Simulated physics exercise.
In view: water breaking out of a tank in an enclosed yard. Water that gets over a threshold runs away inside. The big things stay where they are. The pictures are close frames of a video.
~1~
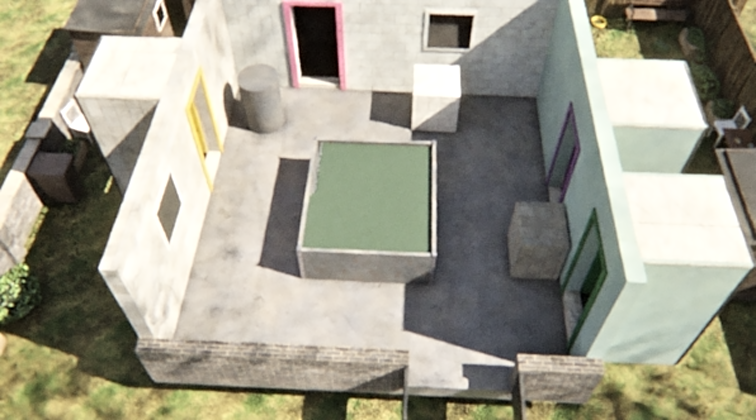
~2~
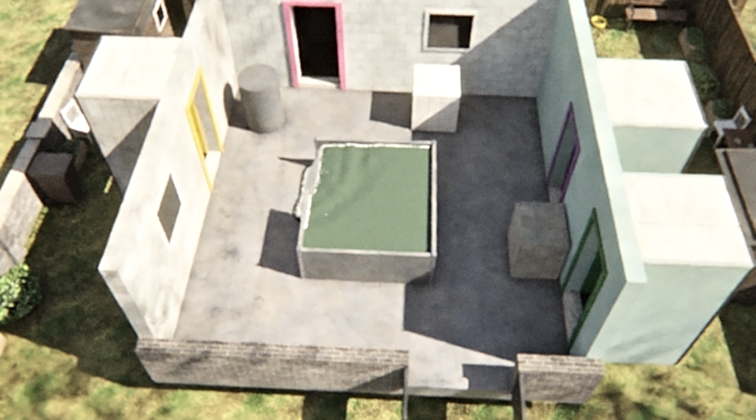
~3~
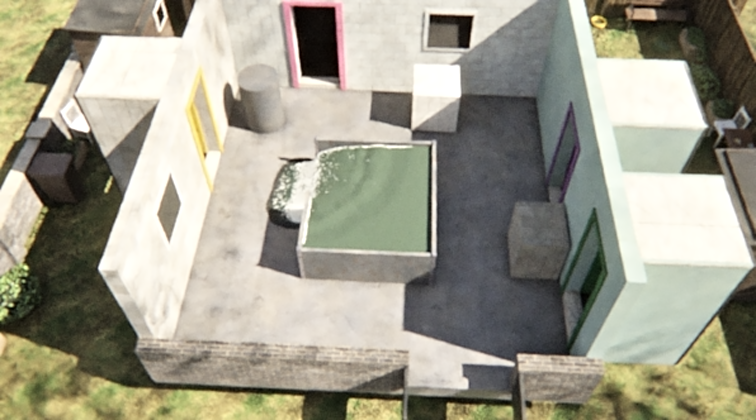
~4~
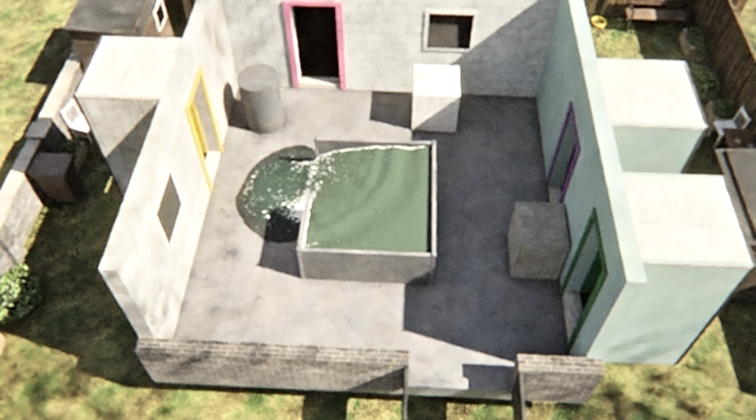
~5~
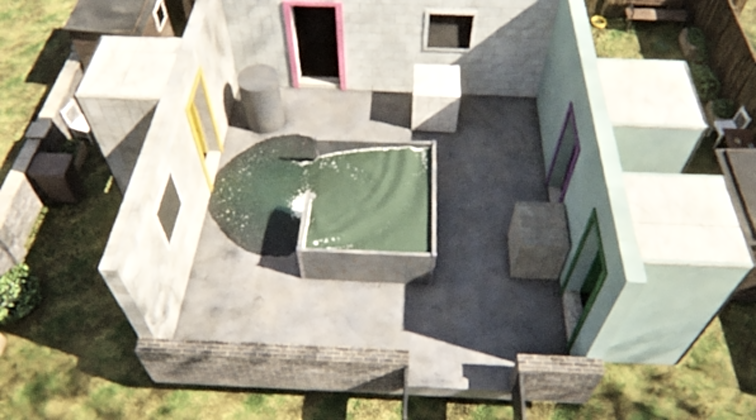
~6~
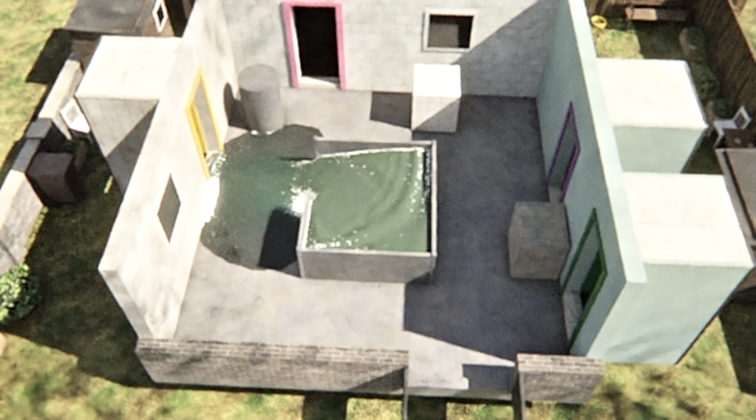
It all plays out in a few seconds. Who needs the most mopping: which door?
The yellow door.
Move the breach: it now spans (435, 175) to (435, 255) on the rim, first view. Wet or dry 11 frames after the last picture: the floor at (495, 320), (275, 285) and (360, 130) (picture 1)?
In turn: Under water, free of water, not flooded.
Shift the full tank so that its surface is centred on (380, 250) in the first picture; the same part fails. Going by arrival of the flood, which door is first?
First comes the one in yellow.
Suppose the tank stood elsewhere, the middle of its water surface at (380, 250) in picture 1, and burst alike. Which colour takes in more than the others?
The yellow-painted one.
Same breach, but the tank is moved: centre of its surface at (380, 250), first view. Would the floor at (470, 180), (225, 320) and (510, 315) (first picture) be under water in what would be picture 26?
In turn: Free of water, flooded, clear.
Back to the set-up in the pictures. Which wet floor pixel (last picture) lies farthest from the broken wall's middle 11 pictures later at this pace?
Roughly at (168, 358).
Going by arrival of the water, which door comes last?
That is the purple one.
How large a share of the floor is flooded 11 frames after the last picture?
I make it 30 per cent.
A moment on, water covers 20 % of the floor; yellow door a lot in, pink door not reached, green door not reached, purple door not reached.
Next, water covers 30 % of the floor; yellow door a lot in, pink door wet at the sill, nothing in, green door not reached, purple door not reached.
Then, water covers 45 % of the floor; yellow door a lot in, pink door wet at the sill, nothing in, green door not reached, purple door not reached.
Later, water covers 80 % of the floor; yellow door a lot in, pink door wet at the sill, nothing in, green door wet at the sill, nothing in, purple door not reached.
In the end, water covers 95 % of the floor; yellow door a lot in, pink door wet at the sill, nothing in, green door wet at the sill, nothing in, purple door some in; the yellow door has let in the most.
